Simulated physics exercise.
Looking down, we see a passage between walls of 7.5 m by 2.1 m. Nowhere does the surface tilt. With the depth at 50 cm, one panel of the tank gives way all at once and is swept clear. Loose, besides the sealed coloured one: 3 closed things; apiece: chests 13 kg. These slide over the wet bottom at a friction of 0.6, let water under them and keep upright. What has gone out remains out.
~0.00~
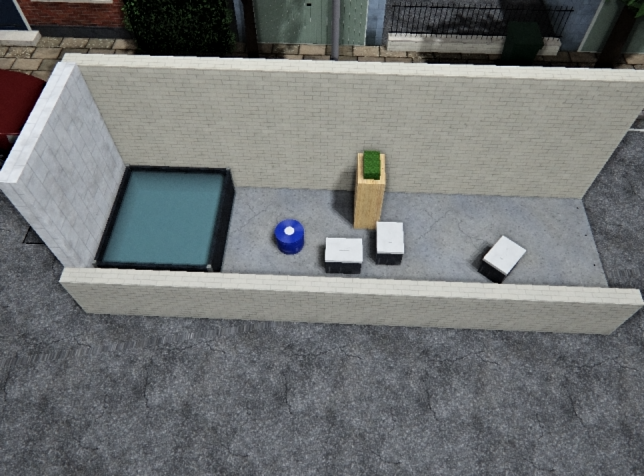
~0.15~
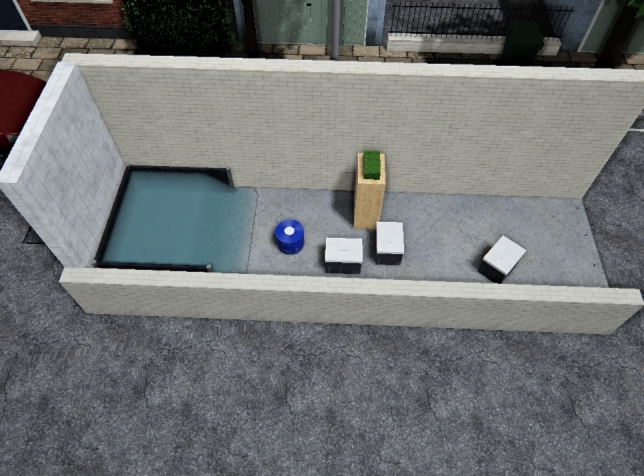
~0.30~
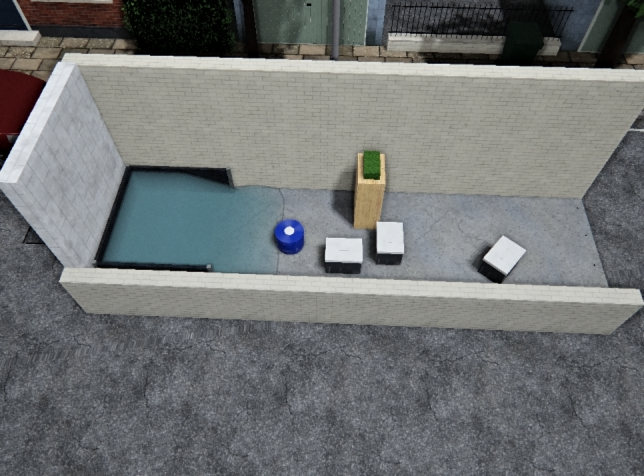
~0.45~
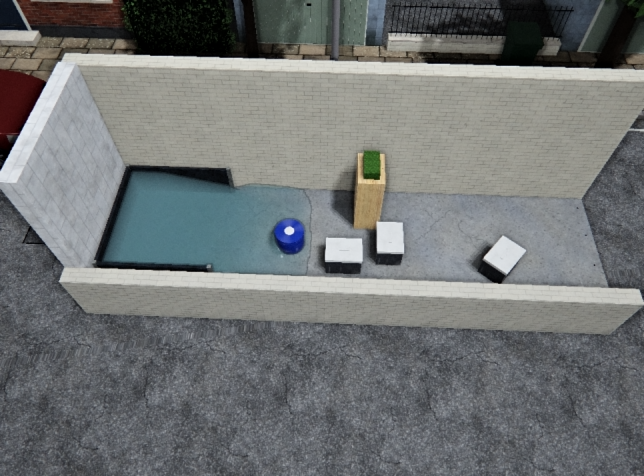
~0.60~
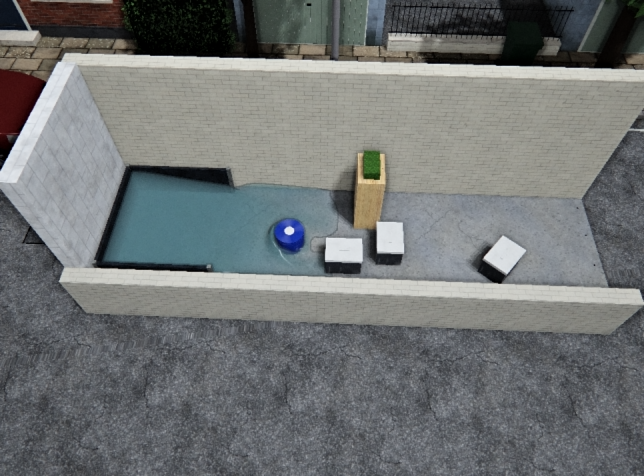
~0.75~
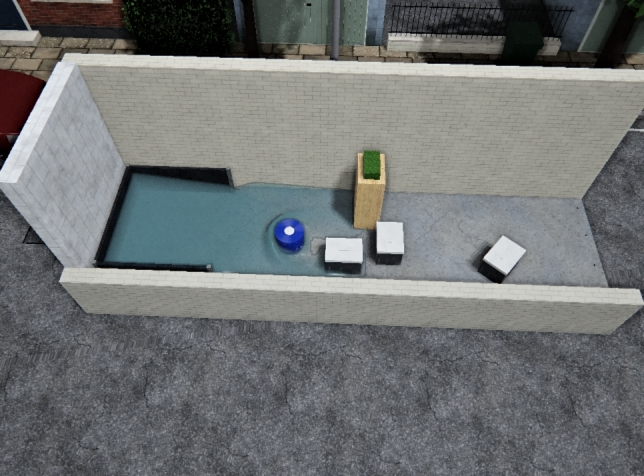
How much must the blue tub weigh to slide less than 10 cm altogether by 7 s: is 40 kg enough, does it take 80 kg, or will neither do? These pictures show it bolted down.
Heavy pick.
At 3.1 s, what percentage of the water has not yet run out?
Somewhere near 96 percent, give or take.
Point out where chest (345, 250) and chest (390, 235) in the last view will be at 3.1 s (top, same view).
Approx. (473, 248); approx. (470, 215).
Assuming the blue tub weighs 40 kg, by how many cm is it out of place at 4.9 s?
Close to 60 centimetres.
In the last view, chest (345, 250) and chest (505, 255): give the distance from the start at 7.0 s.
Log: Item 1 washed out, item 2 washed out.
After 1.4 s the blue tub would be 39 cm from its start with 40 kg and 0 cm from its start with 80 kg; 14 cm of water round it then.
After 3.1 s the blue tub would be 57 cm from its start with 40 kg and 0 cm from its start with 80 kg; 14 cm of water round it then.
After 4.9 s the blue tub would be 57 cm from its start with 40 kg and 0 cm from its start with 80 kg; 9 cm of water round it then.
After 7.0 s the blue tub would be 57 cm from its start with 40 kg and 0 cm from its start with 80 kg; 6 cm of water round it then.
